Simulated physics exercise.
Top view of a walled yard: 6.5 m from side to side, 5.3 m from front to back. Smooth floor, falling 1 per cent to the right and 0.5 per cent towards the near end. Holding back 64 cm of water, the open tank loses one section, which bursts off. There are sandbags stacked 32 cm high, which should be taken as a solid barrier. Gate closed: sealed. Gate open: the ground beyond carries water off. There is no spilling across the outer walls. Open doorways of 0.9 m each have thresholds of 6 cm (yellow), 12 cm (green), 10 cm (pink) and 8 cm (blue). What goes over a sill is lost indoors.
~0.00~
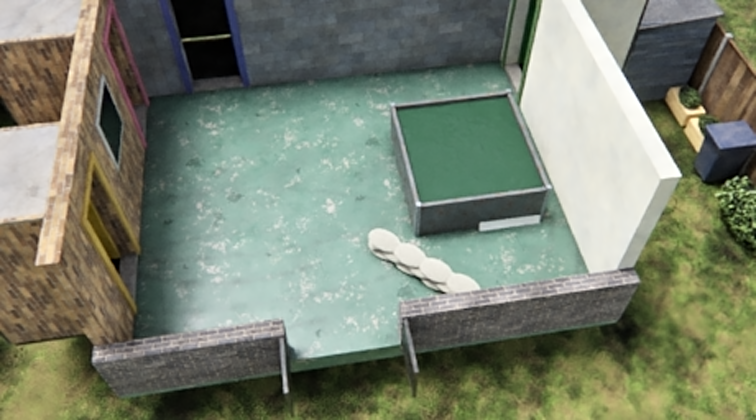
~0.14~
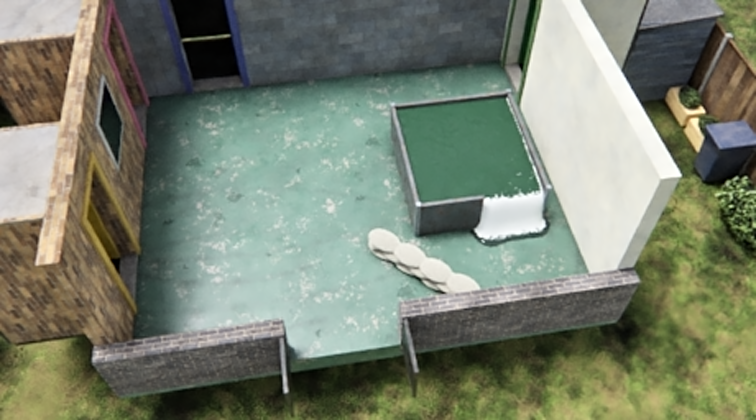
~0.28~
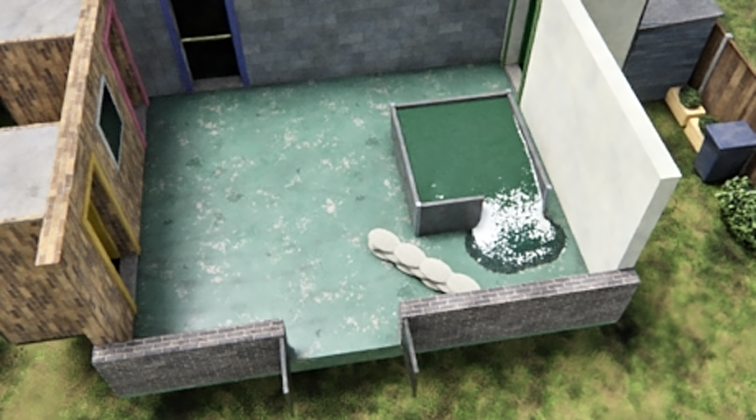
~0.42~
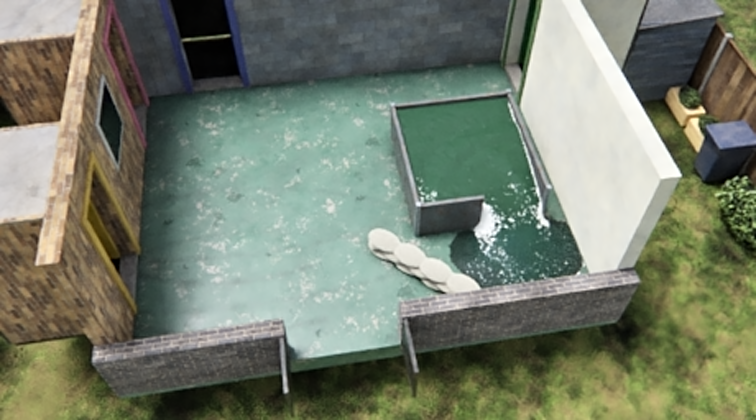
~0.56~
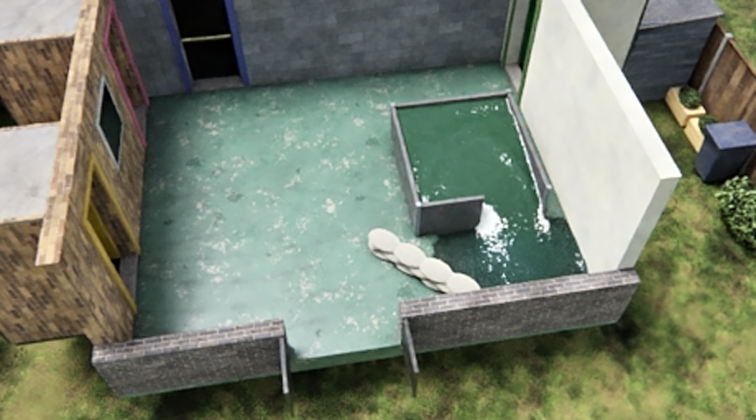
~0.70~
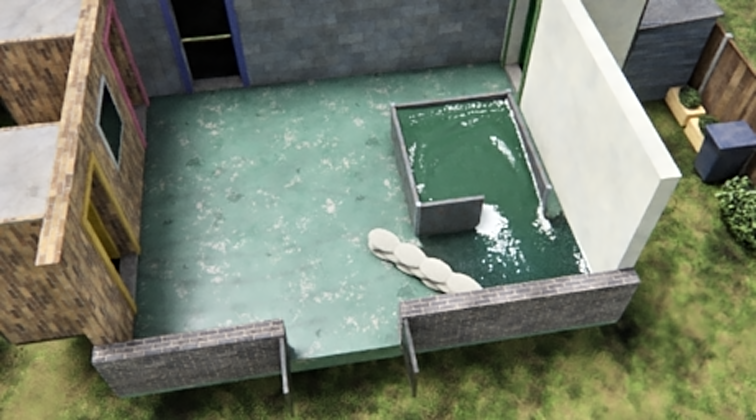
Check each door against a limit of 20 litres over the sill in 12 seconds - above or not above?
My prediction: Yellow door: Short of the limit; green door: Short of the limit; pink door: Short of the limit; blue door: Short of the limit.
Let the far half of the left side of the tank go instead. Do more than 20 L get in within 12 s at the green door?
So, green door: Within bounds.
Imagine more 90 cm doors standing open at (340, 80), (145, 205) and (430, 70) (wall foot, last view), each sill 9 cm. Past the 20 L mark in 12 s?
First doorway falls short, second falls short, third falls short.
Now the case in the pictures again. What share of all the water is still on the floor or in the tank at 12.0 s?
I'd put it at some 98 percent still there.
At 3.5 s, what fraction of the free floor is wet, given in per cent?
Covered: Roughly 55 per cent.
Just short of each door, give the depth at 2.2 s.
Depth readings (cm): Yellow = 0; green = 0; pink = 0; blue = 0.
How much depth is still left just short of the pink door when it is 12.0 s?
It comes to near 4.5 cm.
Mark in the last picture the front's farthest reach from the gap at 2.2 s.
(281, 345).
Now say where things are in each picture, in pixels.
In the first frame, still water, 64 cm deep, in the open tank at (466, 148).
In the second frame, the front is at (480, 237), 0.6 m from the gap at (510, 210); 0.2 m2 of floor is under water; 64 cm left at the back of the open tank.
In the third frame, water pours out at (510, 213) and has run 0.9 m, to (493, 266); typically 10 cm deep outside, 64 cm at the open tank's back.
In the fourth frame, water pours out at (510, 213) and has run 1.3 m, to a hidden place; typically 7 cm deep outside, 64 cm at the open tank's back.
In the fifth frame, the front is at a hidden place, 1.7 m from the gap at (510, 213); 2.7 m2 of floor is under water; 63 cm left at the back of the open tank.
In the sixth frame, water pours out at (510, 213) and has run 1.8 m, to a hidden place; typically 9 cm deep outside, 56 cm at the open tank's back.
After 1.4 s water covers 10 % of the floor and is deepest (55 cm) near (597, 299); yellow door not reached, green door not reached, pink door not reached, blue door not reached.
After 2.2 s water covers 20 % of the floor and is deepest (48 cm) near (484, 304); yellow door not reached, green door not reached, pink door not reached, blue door not reached.
After 3.5 s water covers 55 % of the floor and is deepest (36 cm) near (597, 299); yellow door not reached, green door 7 cm at the sill, 0 L in, pink door not reached, blue door not reached.
After 7.0 s water covers 90 % of the floor and is deepest (24 cm) near (585, 301); yellow door 3 cm at the sill, 1 L in, green door 7 cm at the sill, 1 L in, pink door 5 cm at the sill, 0 L in, blue door 6 cm at the sill, 0 L in.
After 12.0 s water covers 95 % of the floor and is deepest (18 cm) near (585, 301); yellow door 4 cm at the sill, 1 L in, green door 7 cm at the sill, 4 L in, pink door 5 cm at the sill, 0 L in, blue door 5 cm at the sill, 0 L in.
